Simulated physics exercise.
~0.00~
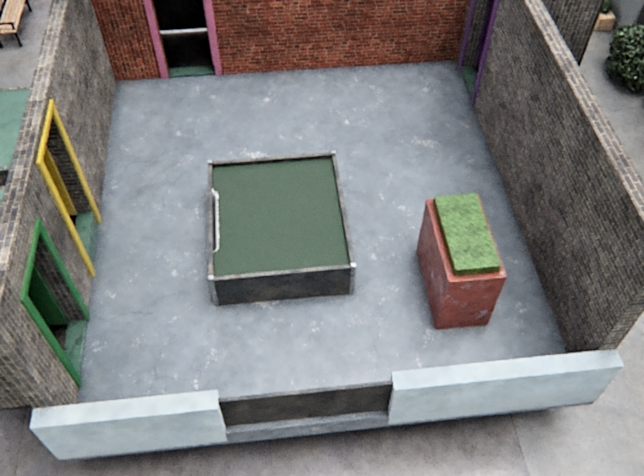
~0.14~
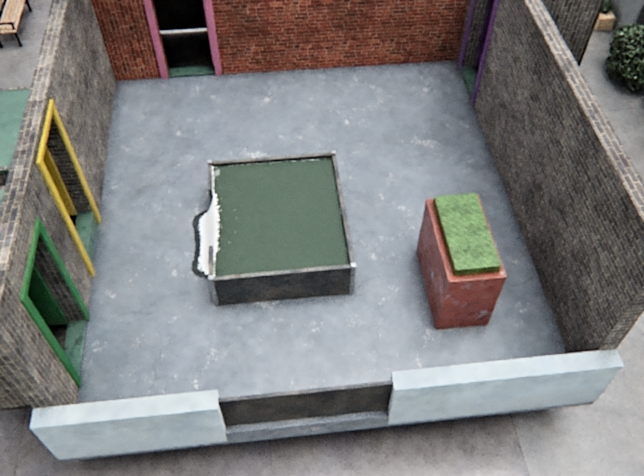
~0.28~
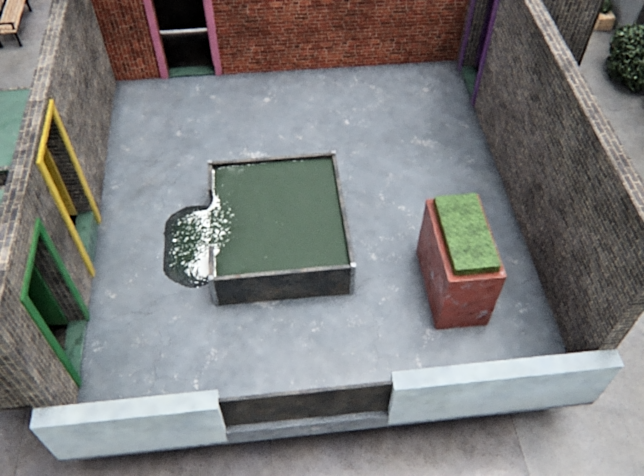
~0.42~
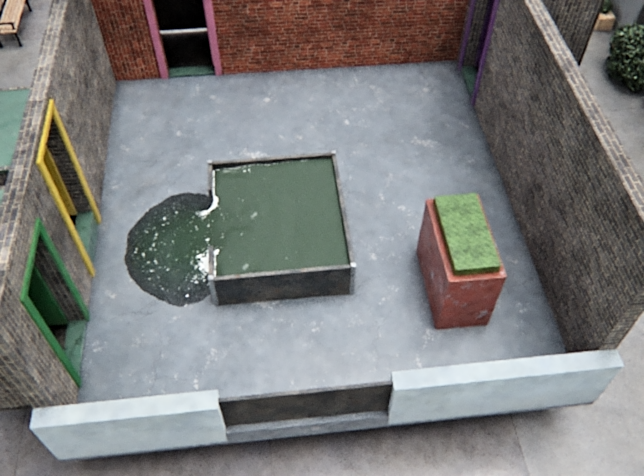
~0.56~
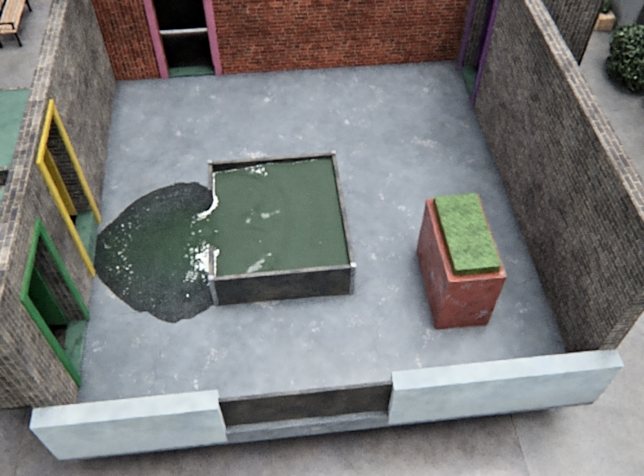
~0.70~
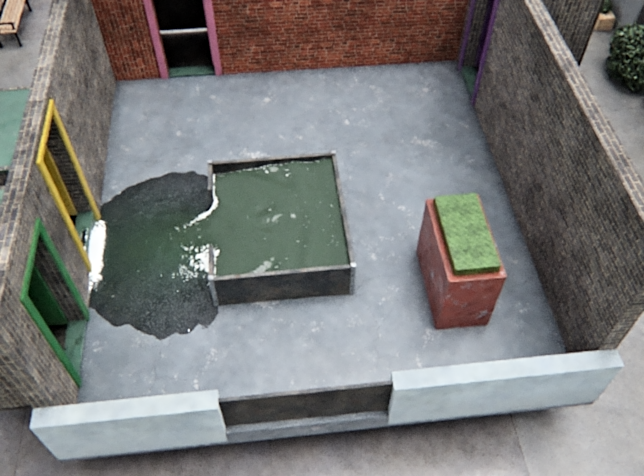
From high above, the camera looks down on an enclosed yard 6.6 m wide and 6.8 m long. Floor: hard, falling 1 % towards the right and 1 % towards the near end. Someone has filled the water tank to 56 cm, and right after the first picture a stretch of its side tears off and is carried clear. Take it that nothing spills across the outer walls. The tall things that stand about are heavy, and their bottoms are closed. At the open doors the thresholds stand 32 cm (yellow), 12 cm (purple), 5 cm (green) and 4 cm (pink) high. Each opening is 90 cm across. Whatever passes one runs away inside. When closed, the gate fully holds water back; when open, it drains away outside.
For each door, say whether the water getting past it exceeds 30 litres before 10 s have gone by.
By that time: The yellow door stays at or below 30 litres; the purple door stays at or below 30 litres; the green door exceeds 30 litres; the pink door exceeds 30 litres.
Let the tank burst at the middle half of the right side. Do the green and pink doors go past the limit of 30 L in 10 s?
Then: Green below, pink below.
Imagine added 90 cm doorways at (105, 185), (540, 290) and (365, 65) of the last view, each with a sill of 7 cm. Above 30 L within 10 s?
Well, the first is on the high side, the second is on the low side, and the third is on the low side.
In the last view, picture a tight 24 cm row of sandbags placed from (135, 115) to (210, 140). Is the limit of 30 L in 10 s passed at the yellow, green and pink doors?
Result - yellow: No, not exceeded, green: Yes, exceeded, pink: No, not exceeded.
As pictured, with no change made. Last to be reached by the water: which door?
Last comes the purple one.
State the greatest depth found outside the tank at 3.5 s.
Depth max: Approx. 22 cm.
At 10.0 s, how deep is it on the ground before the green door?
I'd say close to 5.5 cm.
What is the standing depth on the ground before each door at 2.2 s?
Readings (cm): Yellow = 29; purple = 0; green = 13; pink = 0.
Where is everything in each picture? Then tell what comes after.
The water tank at (277, 215) is whole and still, 56 cm deep, in the first picture.
The front is at (207, 215), 0.6 m from the gap at (216, 234); 0.3 m2 of floor is under water; 56 cm left at the back of the water tank, in the second picture.
The front is at (177, 217), 0.9 m from the gap at (216, 237); 0.9 m2 of floor is under water; 56 cm left at the back of the water tank, in the third picture.
The front is at (133, 235), 1.3 m from the gap at (216, 237); 1.9 m2 of floor is under water; 56 cm left at the back of the water tank, in the fourth picture.
Water pours out at (216, 236) and has run 1.8 m, to (96, 257); typically 5 cm deep outside, 56 cm at the water tank's back, in the fifth picture.
The front is at (90, 301), 2.0 m from the gap at (216, 236); 3.8 m2 of floor is under water; 52 cm left at the back of the water tank, in the sixth picture.
After 1.4 s water covers 15 % of the floor and is deepest (34 cm) near (108, 256); yellow door 33 cm at the sill, 1 L in, purple door not reached, green door 12 cm at the sill, 1 L in, pink door not reached.
After 2.2 s water covers 20 % of the floor and is deepest (32 cm) near (75, 430); yellow door 29 cm at the sill, 3 L in, purple door not reached, green door 13 cm at the sill, 22 L in, pink door not reached.
After 3.5 s water covers 40 % of the floor and is deepest (22 cm) near (75, 430); yellow door 19 cm at the sill, 3 L in, purple door not reached, green door 9 cm at the sill, 48 L in, pink door 11 cm at the sill, 11 L in.
After 6.0 s water covers 70 % of the floor and is deepest (16 cm) near (75, 430); yellow door 12 cm at the sill, 3 L in, purple door not reached, green door 7 cm at the sill, 71 L in, pink door 9 cm at the sill, 54 L in.
After 10.0 s water covers 95 % of the floor and is deepest (13 cm) near (557, 381); yellow door 7 cm at the sill, 3 L in, purple door 7 cm at the sill, 0 L in, green door 6 cm at the sill, 83 L in, pink door 4 cm at the sill, 72 L in.
